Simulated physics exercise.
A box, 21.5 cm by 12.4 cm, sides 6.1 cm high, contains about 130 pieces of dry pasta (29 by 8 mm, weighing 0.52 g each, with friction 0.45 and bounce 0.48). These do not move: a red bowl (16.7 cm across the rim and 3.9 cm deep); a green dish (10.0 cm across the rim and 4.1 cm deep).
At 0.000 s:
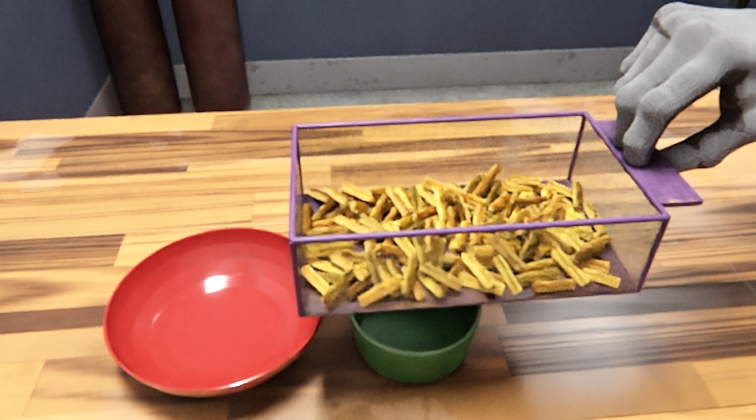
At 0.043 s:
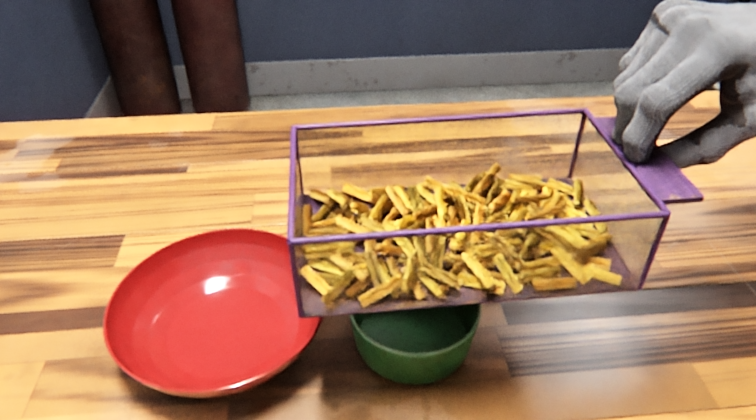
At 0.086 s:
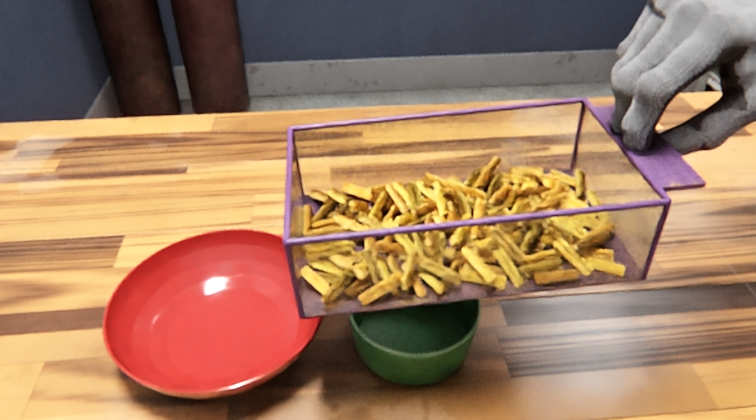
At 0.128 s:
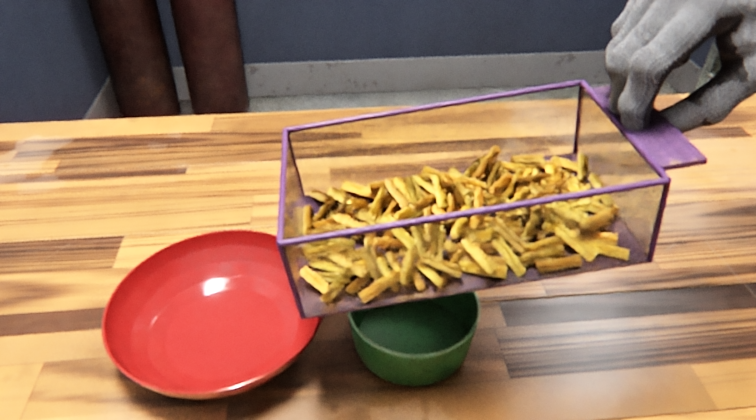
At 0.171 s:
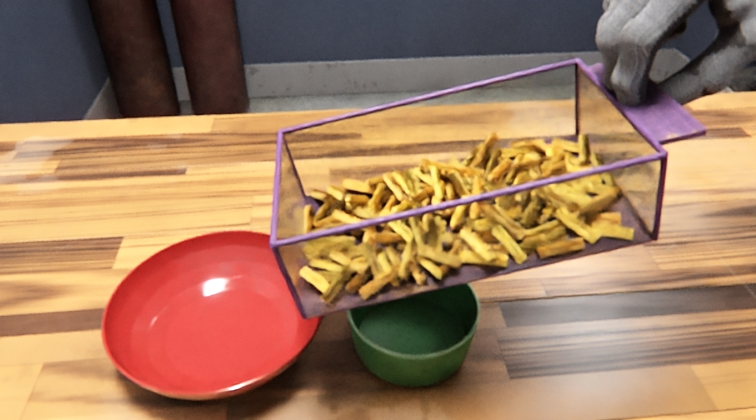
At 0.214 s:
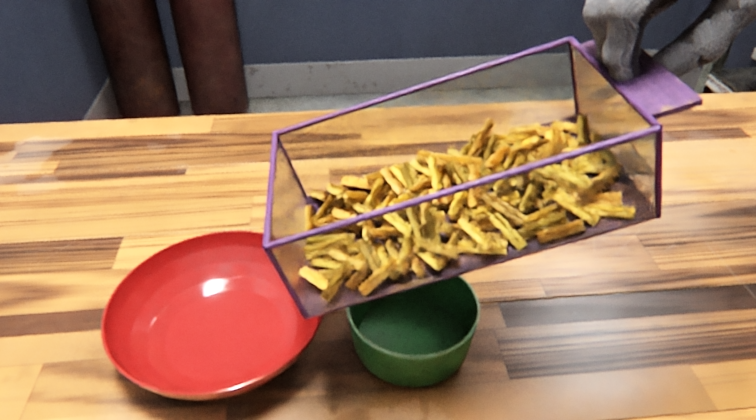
A grey hand at the upper right grips the purple tab of a clear, purple-edged box above a striped wooden table, seen from slightly above. The box holds many short yellow-brown pasta pieces, with a red bowl at left and a green dish beneath it. The box starts nearly level, then the hand raises its right end, tilting it steadily down toward the left, while the camera stays still.
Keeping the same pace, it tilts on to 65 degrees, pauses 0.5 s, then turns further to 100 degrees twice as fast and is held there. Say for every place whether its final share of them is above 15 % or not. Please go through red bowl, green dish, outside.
Red bowl - above; green dish - not above; outside - not above.
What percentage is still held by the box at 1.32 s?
I'd put it at about 95 in a hundred.
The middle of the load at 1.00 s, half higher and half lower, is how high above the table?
Height: Roughly 14 cm.
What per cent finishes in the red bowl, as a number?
I reckon around 65 per cent.
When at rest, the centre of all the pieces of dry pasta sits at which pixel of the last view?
I'd point at roughly (236, 326).
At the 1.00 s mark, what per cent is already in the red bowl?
By then, around 0 percent is in.
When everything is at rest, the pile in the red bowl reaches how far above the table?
I'd put it near 3.0 cm.
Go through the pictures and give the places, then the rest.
Box at (483, 237); tilt 0 degrees; leading edge at (293, 176); middle of the load at (452, 222); red bowl at (219, 297); green dish at (414, 300), in the first picture.
Box at (483, 236); tilt 1 degrees; leading edge at (292, 177); middle of the load at (453, 221), in the second picture.
Box at (480, 230); tilt 3 degrees; leading edge at (289, 178); middle of the load at (453, 216), in the third picture.
Box at (474, 221); tilt 8 degrees; low side left; leading edge at (283, 180); middle of the load at (452, 208), in the fourth picture.
Box at (467, 210); tilt 12 degrees; low side left; leading edge at (277, 181); middle of the load at (451, 199), in the fifth picture.
Box at (458, 198); tilt 17 degrees; low side left; leading edge at (271, 183); middle of the load at (449, 189); red bowl at (218, 300); green dish at (413, 303). It turns about 110 degrees a second, in the sixth picture.
After 0.64 s, tilt 63 degrees; box 100 %; middle of all pieces near (336, 170).
After 1.00 s, tilt 65 degrees; box 95 %; middle of all pieces near (313, 195).
Then, at 1.32 s, tilt 76 degrees; box 95 %; middle of all pieces near (302, 194).
After 1.64 s, tilt 100 degrees; box 60 %, red bowl 25 %, in the air 15 %; middle of all pieces near (237, 254).
In the end, at 2.7 s, box 35 %, outside 0 %, red bowl 65 %, green dish 0 %.
